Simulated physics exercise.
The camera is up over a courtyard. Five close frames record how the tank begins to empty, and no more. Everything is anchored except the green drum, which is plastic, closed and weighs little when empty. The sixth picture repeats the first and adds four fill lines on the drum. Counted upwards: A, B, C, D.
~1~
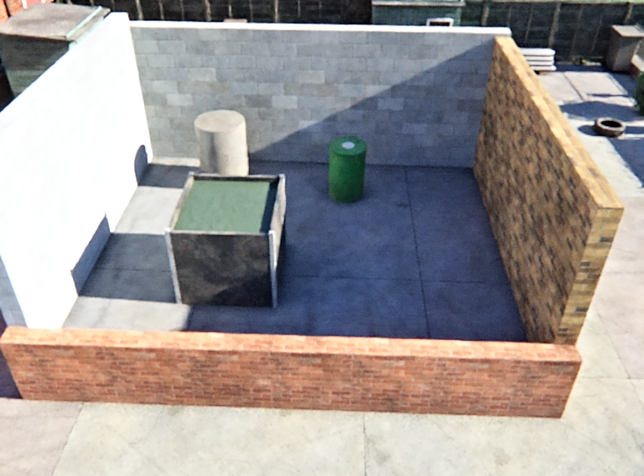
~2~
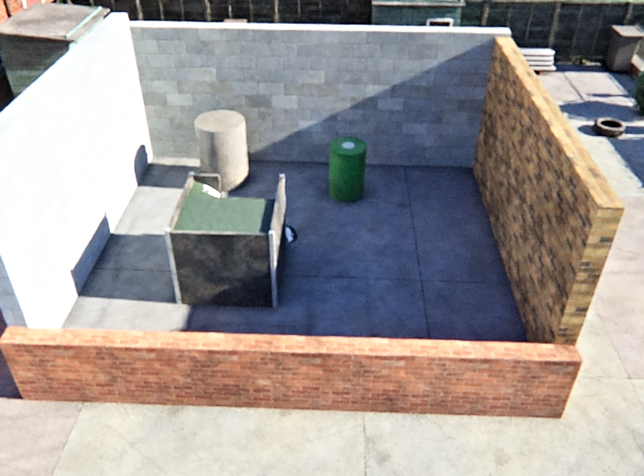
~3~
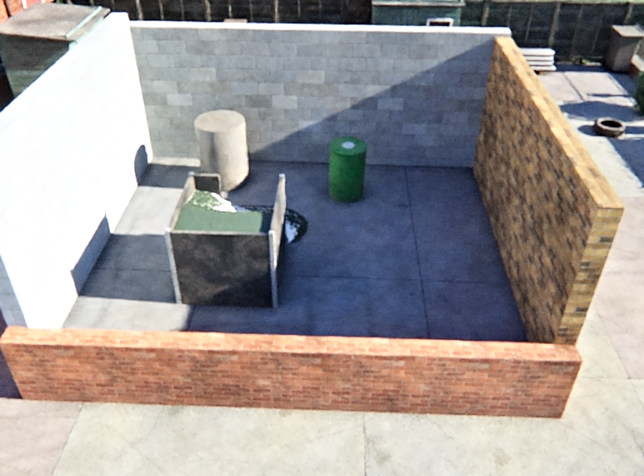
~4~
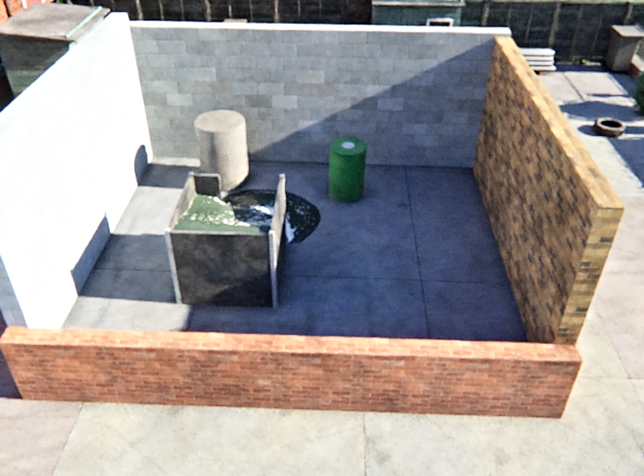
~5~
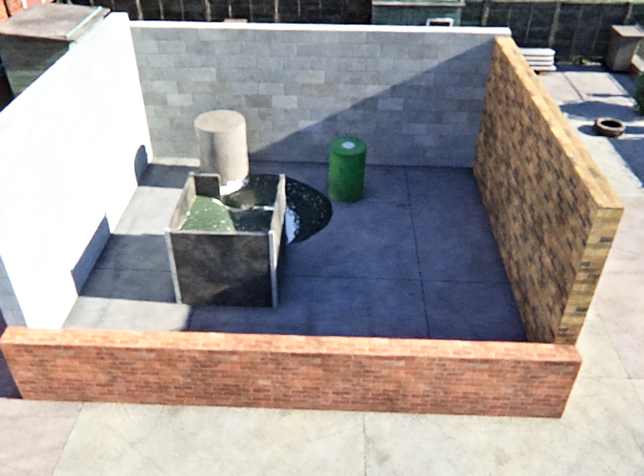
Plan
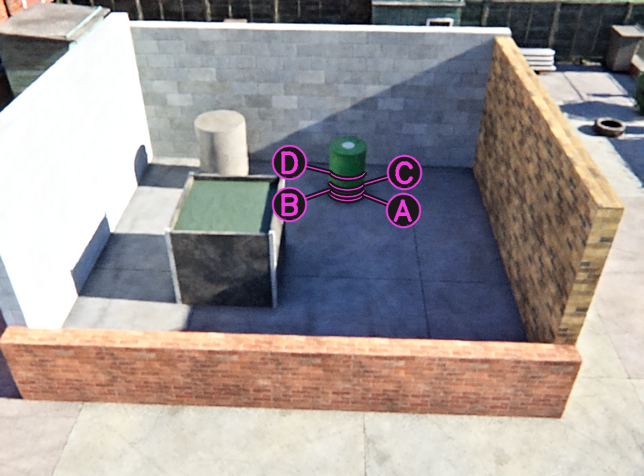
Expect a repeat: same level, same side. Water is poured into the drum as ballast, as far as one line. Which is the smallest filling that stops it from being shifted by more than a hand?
D is the one.
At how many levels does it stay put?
One.
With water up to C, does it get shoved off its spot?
Yes, that goes wrong.
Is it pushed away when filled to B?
Yes, it does.
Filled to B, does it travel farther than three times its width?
Yes.
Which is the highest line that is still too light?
C.
In magenta, A at (346, 200); B at (346, 196); C at (346, 190); D at (347, 179); from the bottom up A, B, C, D.
Choosing A, it is pushed about 4 times its own width away.
Choosing B, it is pushed about 5 times its own width away.
Choosing C, it is pushed about twice its own width away.
Choosing D, it shifts by a finger or two and stays.
